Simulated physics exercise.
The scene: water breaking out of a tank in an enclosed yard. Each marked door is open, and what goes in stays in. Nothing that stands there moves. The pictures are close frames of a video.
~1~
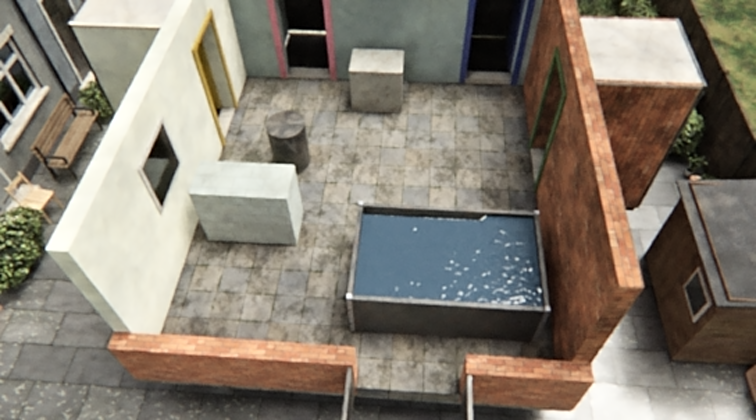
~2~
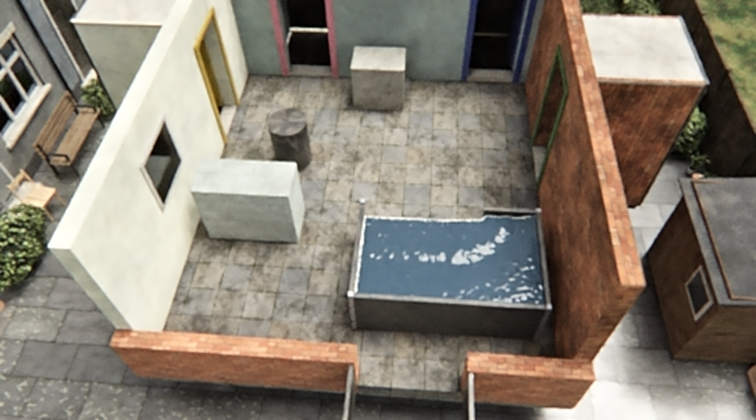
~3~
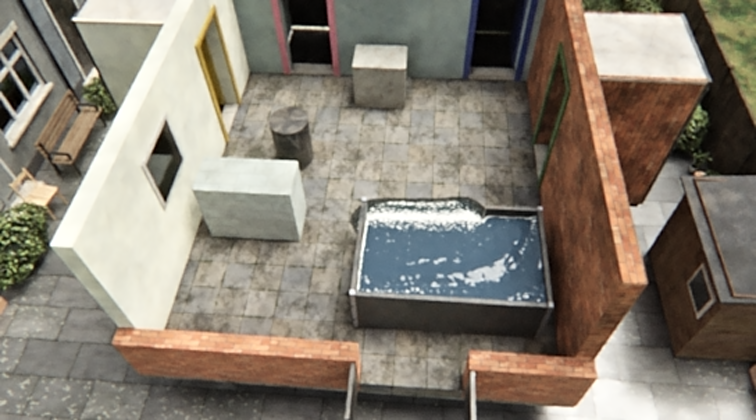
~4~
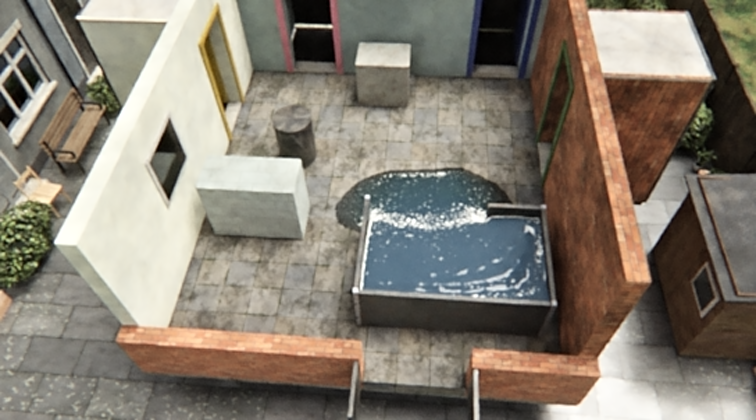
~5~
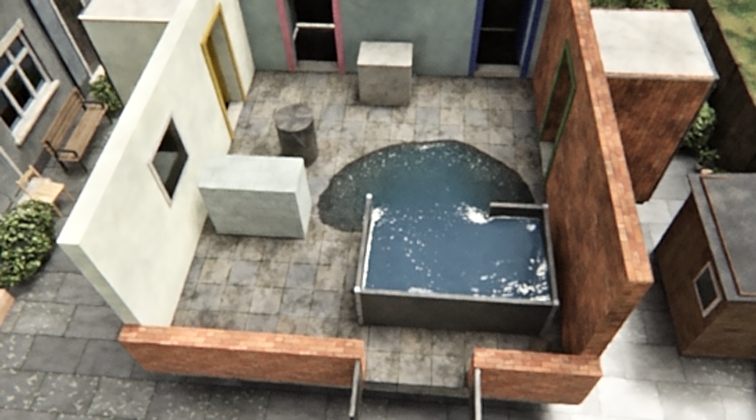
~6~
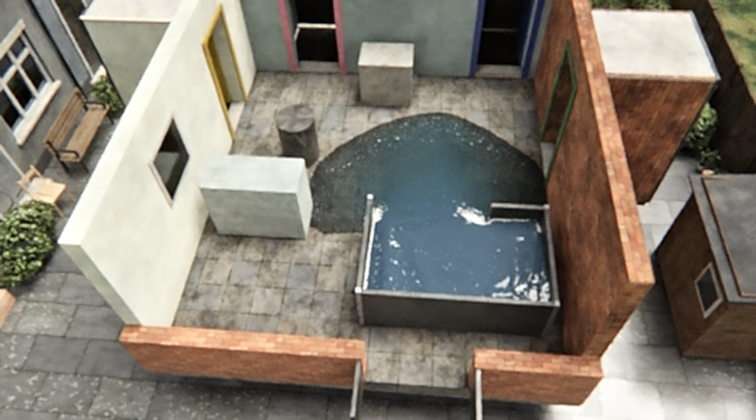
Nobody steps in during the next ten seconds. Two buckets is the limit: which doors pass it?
One by one: The pink door floods; the green door floods; the blue door floods; the yellow door floods.
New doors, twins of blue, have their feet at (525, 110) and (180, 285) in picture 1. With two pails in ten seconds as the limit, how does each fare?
One after the other: Is over, holds.
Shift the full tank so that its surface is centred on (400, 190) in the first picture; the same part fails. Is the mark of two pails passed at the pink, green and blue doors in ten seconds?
My reading: The pink one floods, the green one holds, the blue one floods.
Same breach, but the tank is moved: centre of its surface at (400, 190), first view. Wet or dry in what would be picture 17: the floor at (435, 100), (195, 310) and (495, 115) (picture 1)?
In that order: Awash, not flooded, under water.
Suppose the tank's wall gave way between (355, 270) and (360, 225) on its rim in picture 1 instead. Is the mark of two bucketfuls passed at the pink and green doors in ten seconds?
My reading: Pink door takes more, green door is under.
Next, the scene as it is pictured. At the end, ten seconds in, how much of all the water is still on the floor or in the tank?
Close to 76 %.
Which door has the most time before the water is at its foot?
I say the yellow one.
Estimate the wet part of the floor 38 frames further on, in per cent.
Roughly 80 per cent.
A moment on, water covers 50 % of the floor; the pink door not reached, the green door wet at the sill, nothing in, the blue door under two buckets in, the yellow door not reached.
Next, water covers 60 % of the floor; the pink door under two buckets in, the green door under two buckets in, the blue door over two buckets in, the yellow door not reached.
Then, water covers 65 % of the floor; the pink door far over two buckets in, the green door under two buckets in, the blue door far over two buckets in, the yellow door over two buckets in.
Later, water covers 80 % of the floor; the pink door far over two buckets in, the green door over two buckets in, the blue door far over two buckets in, the yellow door far over two buckets in.
In the end, water covers 95 % of the floor; the pink door far over two buckets in, the green door over two buckets in, the blue door far over two buckets in, the yellow door far over two buckets in.
